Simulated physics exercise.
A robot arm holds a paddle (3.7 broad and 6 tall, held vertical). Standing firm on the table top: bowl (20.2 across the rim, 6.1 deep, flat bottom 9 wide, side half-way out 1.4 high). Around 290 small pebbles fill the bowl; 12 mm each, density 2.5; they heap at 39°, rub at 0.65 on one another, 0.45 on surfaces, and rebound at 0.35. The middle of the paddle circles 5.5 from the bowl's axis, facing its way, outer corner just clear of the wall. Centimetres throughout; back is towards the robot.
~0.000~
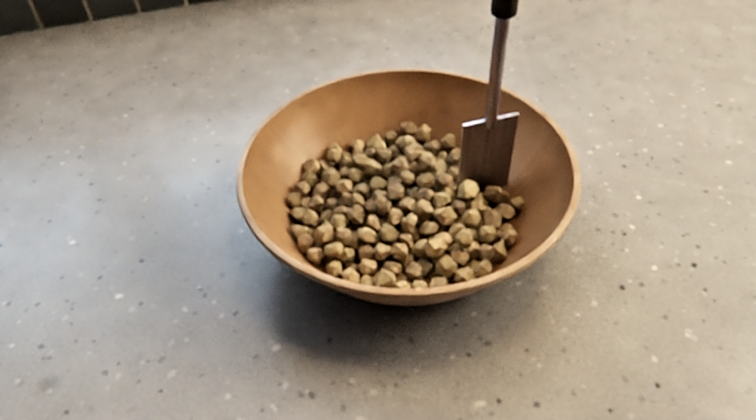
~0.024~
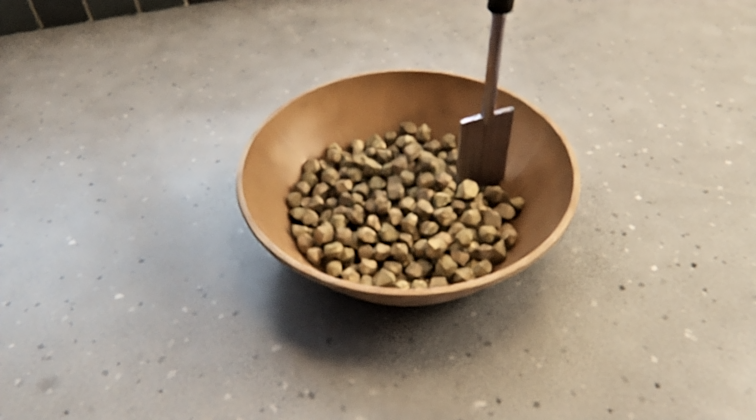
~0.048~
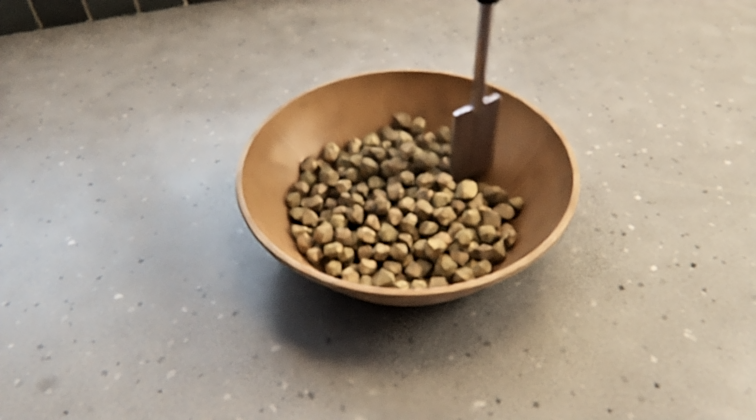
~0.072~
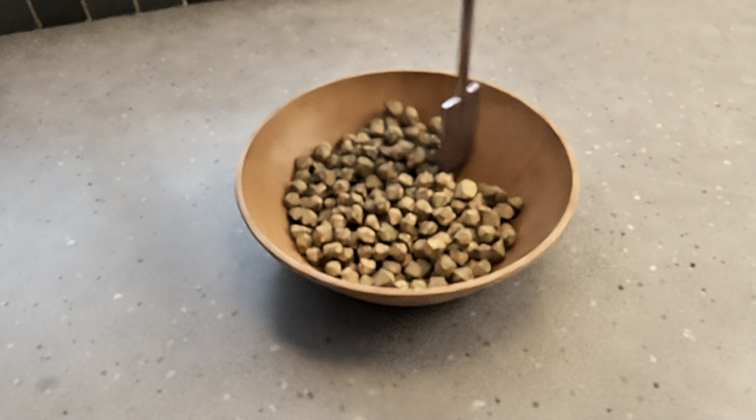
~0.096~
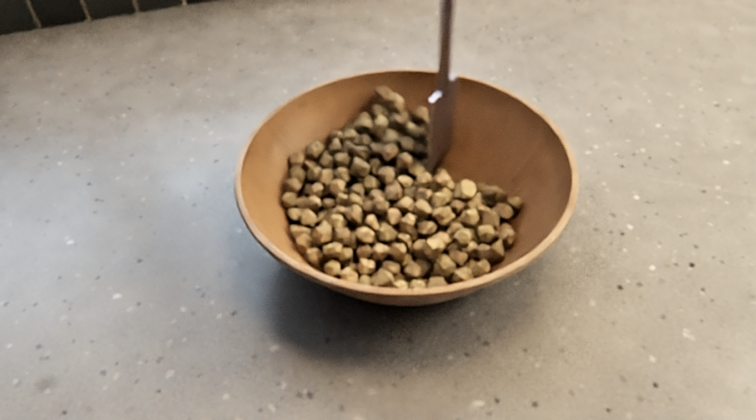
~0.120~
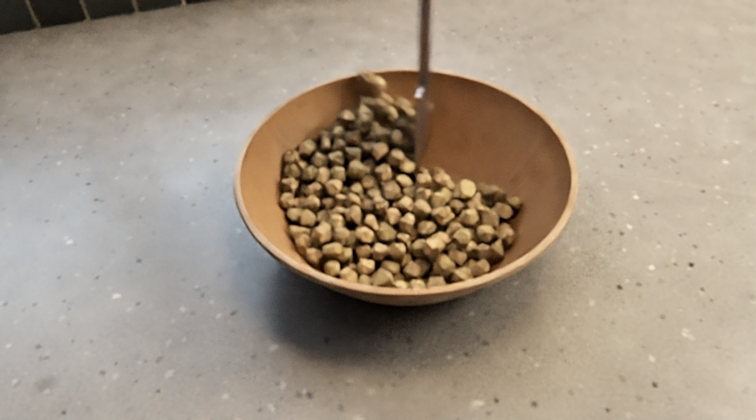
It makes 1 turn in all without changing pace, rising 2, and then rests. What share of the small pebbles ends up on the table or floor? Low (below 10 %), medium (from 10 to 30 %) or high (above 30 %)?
Share on the table or floor: Low (below 10 %).
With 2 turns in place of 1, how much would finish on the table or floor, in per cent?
Then about 10 per cent.
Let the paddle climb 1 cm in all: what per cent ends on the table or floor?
About 5 per cent.
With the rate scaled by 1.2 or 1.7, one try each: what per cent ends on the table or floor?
About 10 and 20 per cent.
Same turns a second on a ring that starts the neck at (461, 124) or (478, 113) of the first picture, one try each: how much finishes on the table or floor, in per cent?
About 0 and 5 per cent.
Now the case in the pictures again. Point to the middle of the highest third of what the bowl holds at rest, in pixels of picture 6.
At about (441, 184).
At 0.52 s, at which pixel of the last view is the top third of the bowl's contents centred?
At about (479, 224).
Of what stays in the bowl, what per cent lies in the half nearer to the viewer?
Roughly 50 per cent.
By 0.32 s, 174° round, highest piece 7 above the table; 282 in the bowl, 3 on the table or floor, 6 in flight or on the tool.
By 0.52 s, 290° round, highest piece 8 above the table; 274 in the bowl, 16 on the table or floor, 1 in flight or on the tool.
By 0.82 s, 0° round, highest piece 7 above the table; 272 in the bowl, 19 on the table or floor.
By 1.52 s, 0° round, highest piece 7 above the table; 272 in the bowl, 19 on the table or floor.
Final count, 272 in the bowl, 19 on the table or floor. That is 7 % on the table or floor.
